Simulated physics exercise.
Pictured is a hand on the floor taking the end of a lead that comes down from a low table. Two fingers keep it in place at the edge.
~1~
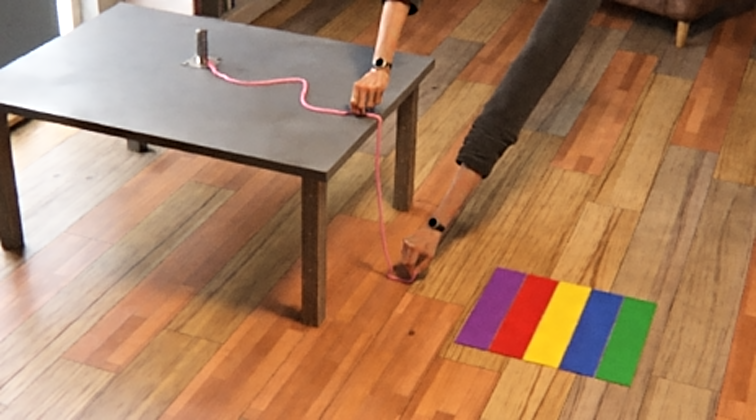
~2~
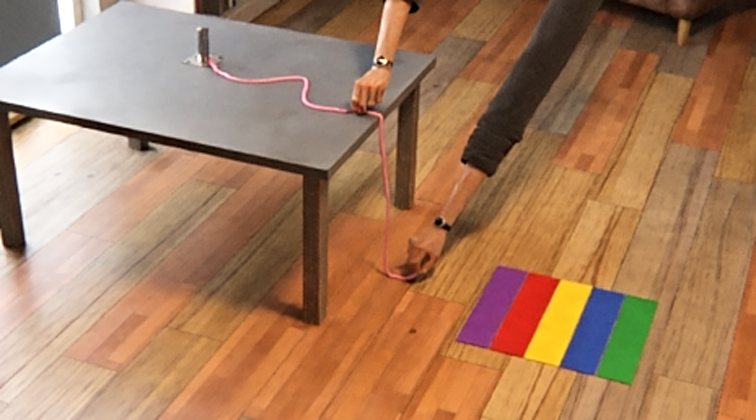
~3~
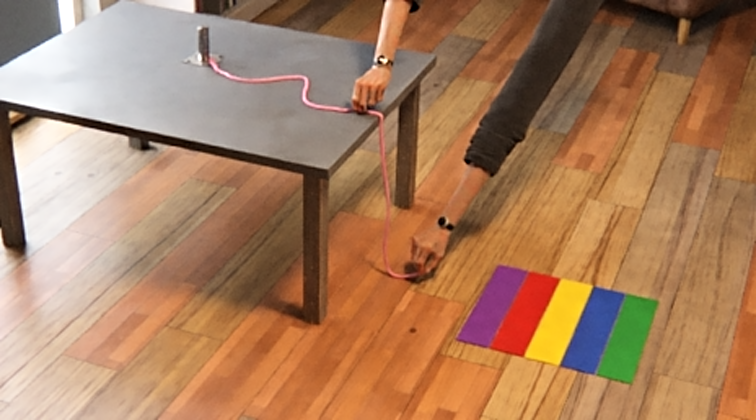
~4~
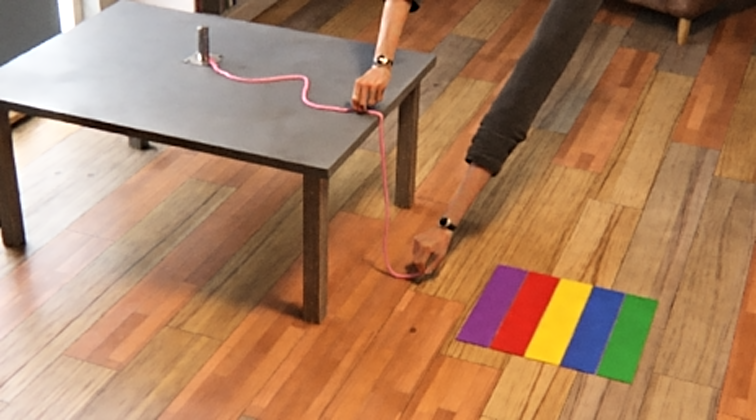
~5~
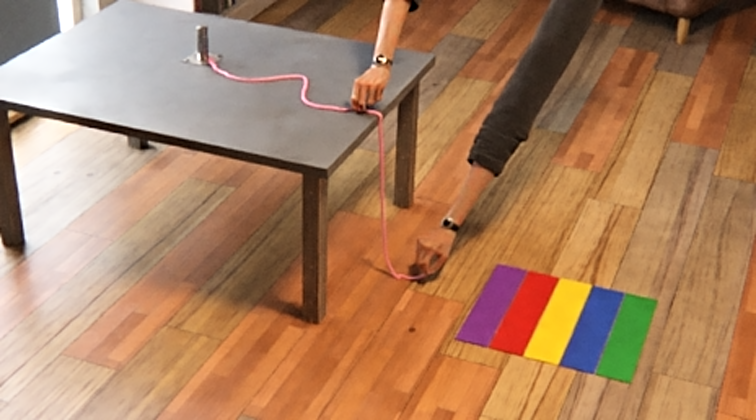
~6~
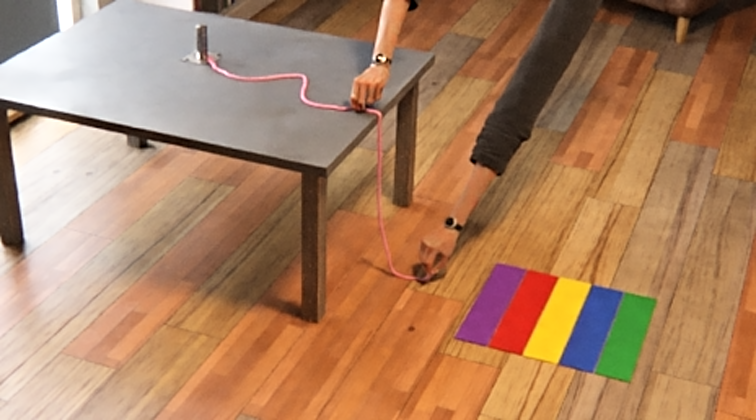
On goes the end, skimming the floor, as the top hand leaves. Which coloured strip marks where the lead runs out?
Blue.
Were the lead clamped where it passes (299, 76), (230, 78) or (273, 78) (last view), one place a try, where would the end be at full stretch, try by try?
Results: (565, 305); (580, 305); (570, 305).
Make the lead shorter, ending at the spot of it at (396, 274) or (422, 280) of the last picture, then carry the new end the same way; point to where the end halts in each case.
In turn, around (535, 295) and around (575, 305).
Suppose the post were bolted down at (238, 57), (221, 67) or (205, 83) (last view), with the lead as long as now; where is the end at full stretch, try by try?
Taking the tries in turn, you get (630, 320), (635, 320) and (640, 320).
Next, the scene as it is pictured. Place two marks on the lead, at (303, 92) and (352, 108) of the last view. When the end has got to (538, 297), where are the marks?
They sit at (352, 96) and (392, 140), in that order.
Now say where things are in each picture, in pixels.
In the first picture, end (415, 272); purple (478, 332); red (512, 340); yellow (547, 349); blue (582, 357); green (618, 366).
In the second picture, end (421, 271); lead through (220, 72) (284, 79) (305, 102) (376, 115) (387, 187) (385, 254).
In the third picture, end (424, 271).
In the fourth picture, end (426, 272); lead through (220, 71) (284, 78) (305, 101) (376, 114) (385, 185) (385, 253).
In the fifth picture, end (429, 272).
In the sixth picture, end (432, 272); lead through (219, 70) (283, 77) (304, 100) (375, 112) (379, 183) (387, 252).
Soon after, end near (538, 297); over red.
Then, end near (576, 306); over yellow.
At full stretch, end near (598, 311); over blue. It halts on the blue strip.
